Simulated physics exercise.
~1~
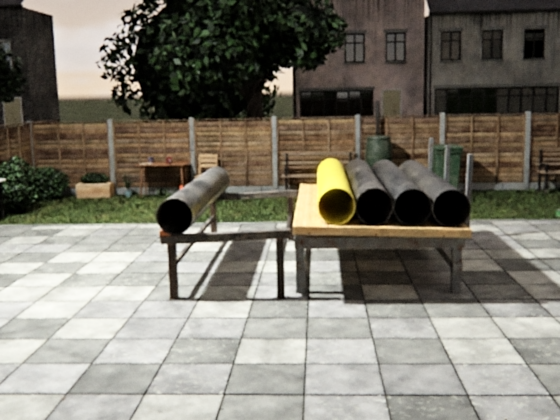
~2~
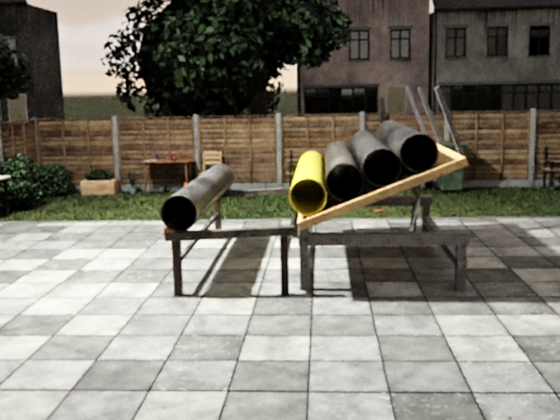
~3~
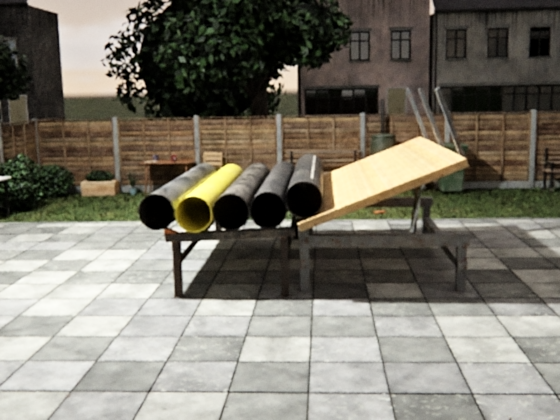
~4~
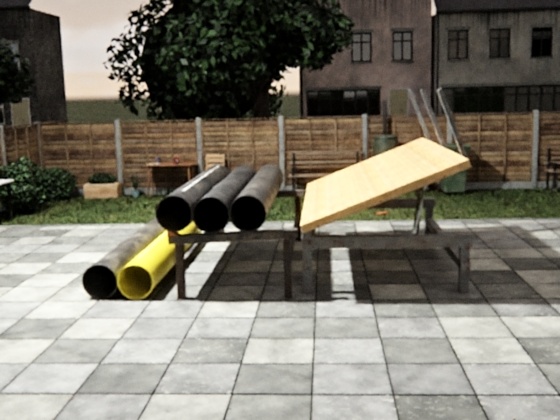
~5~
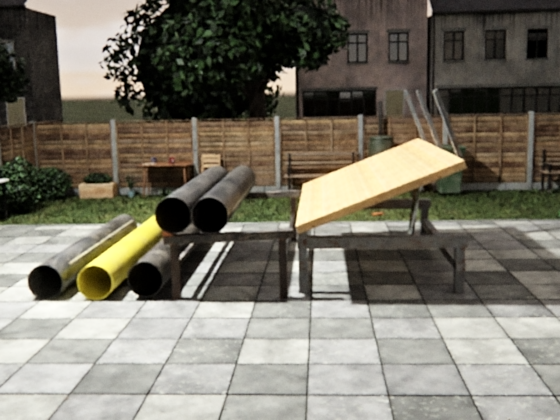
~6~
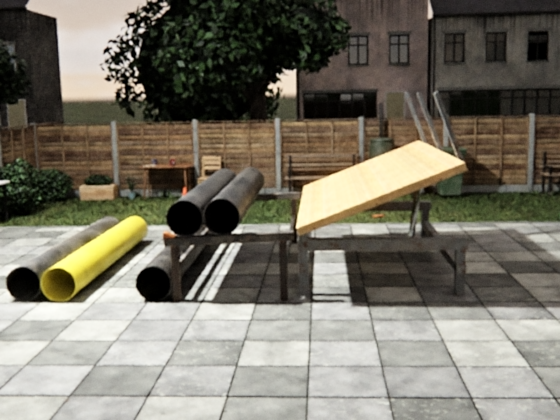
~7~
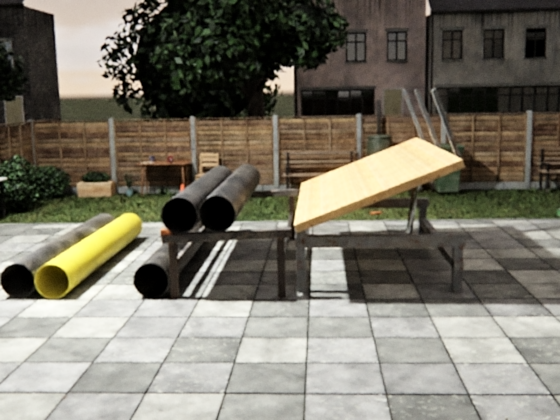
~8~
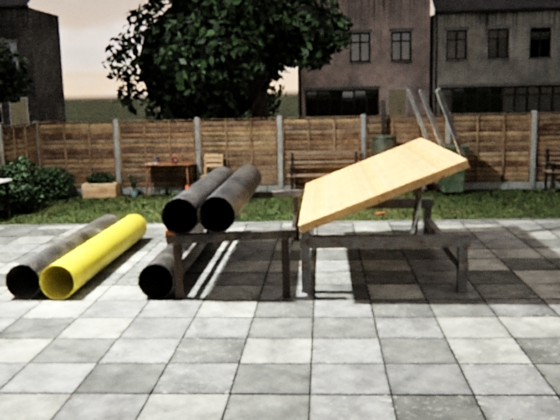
A yellow pipe rolls left off a tilting deck, crosses the rack and drops to rest on the paving.
